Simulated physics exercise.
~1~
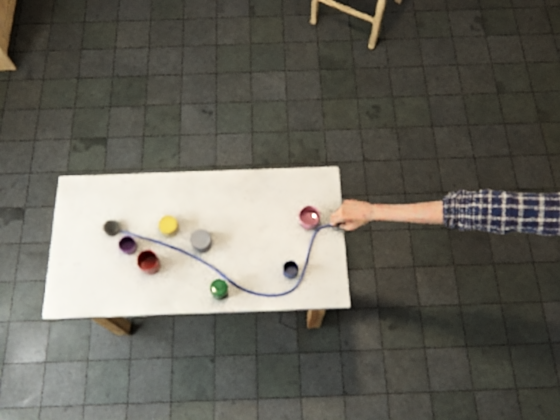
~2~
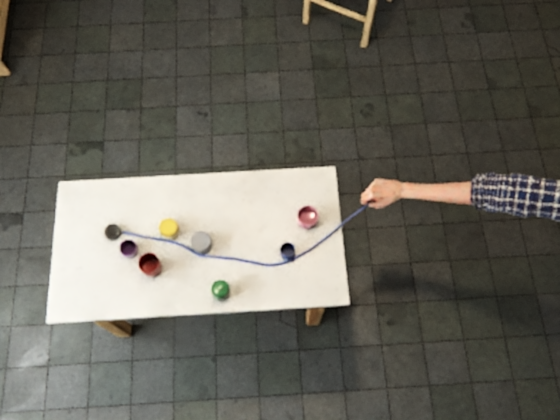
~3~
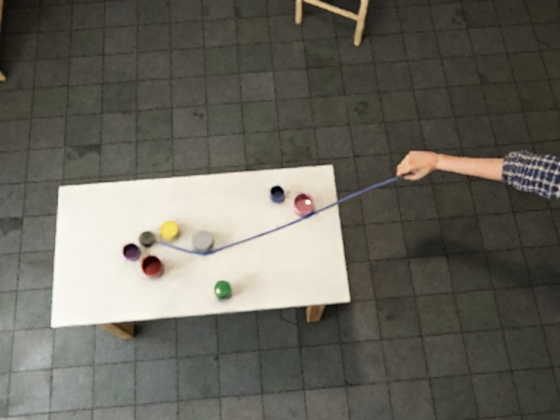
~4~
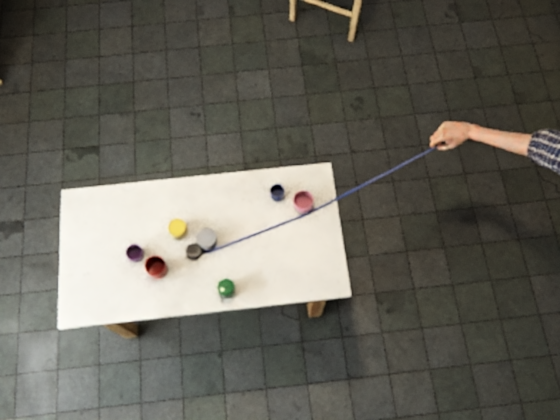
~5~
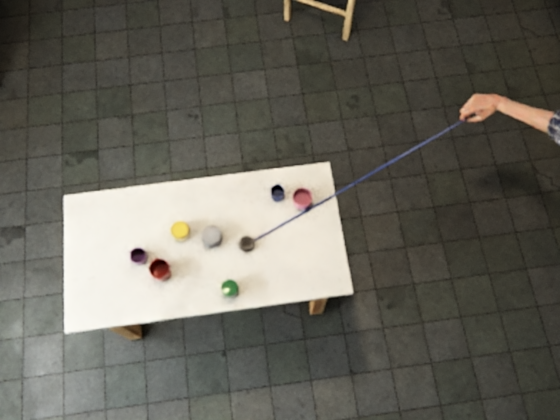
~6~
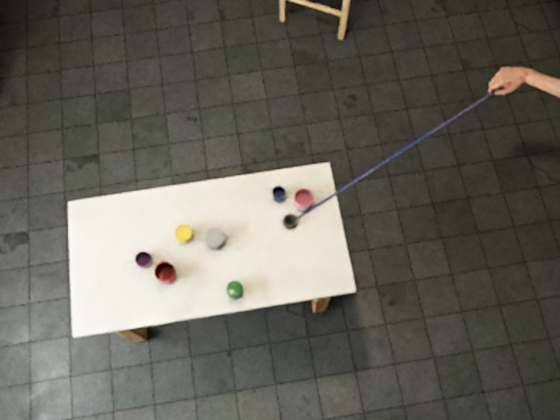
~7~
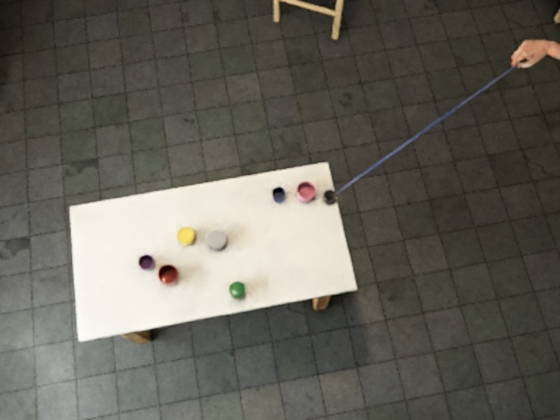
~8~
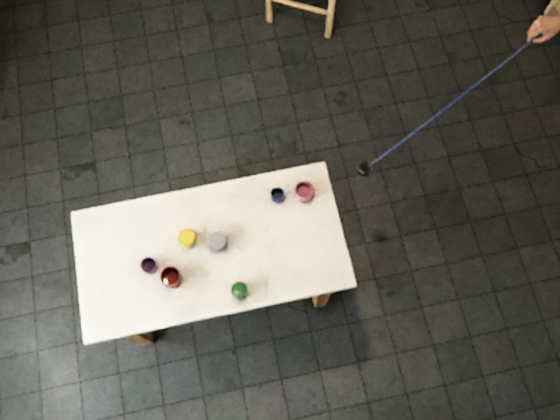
A small dark round object, pulled by a blue cord, slides across and off the table.
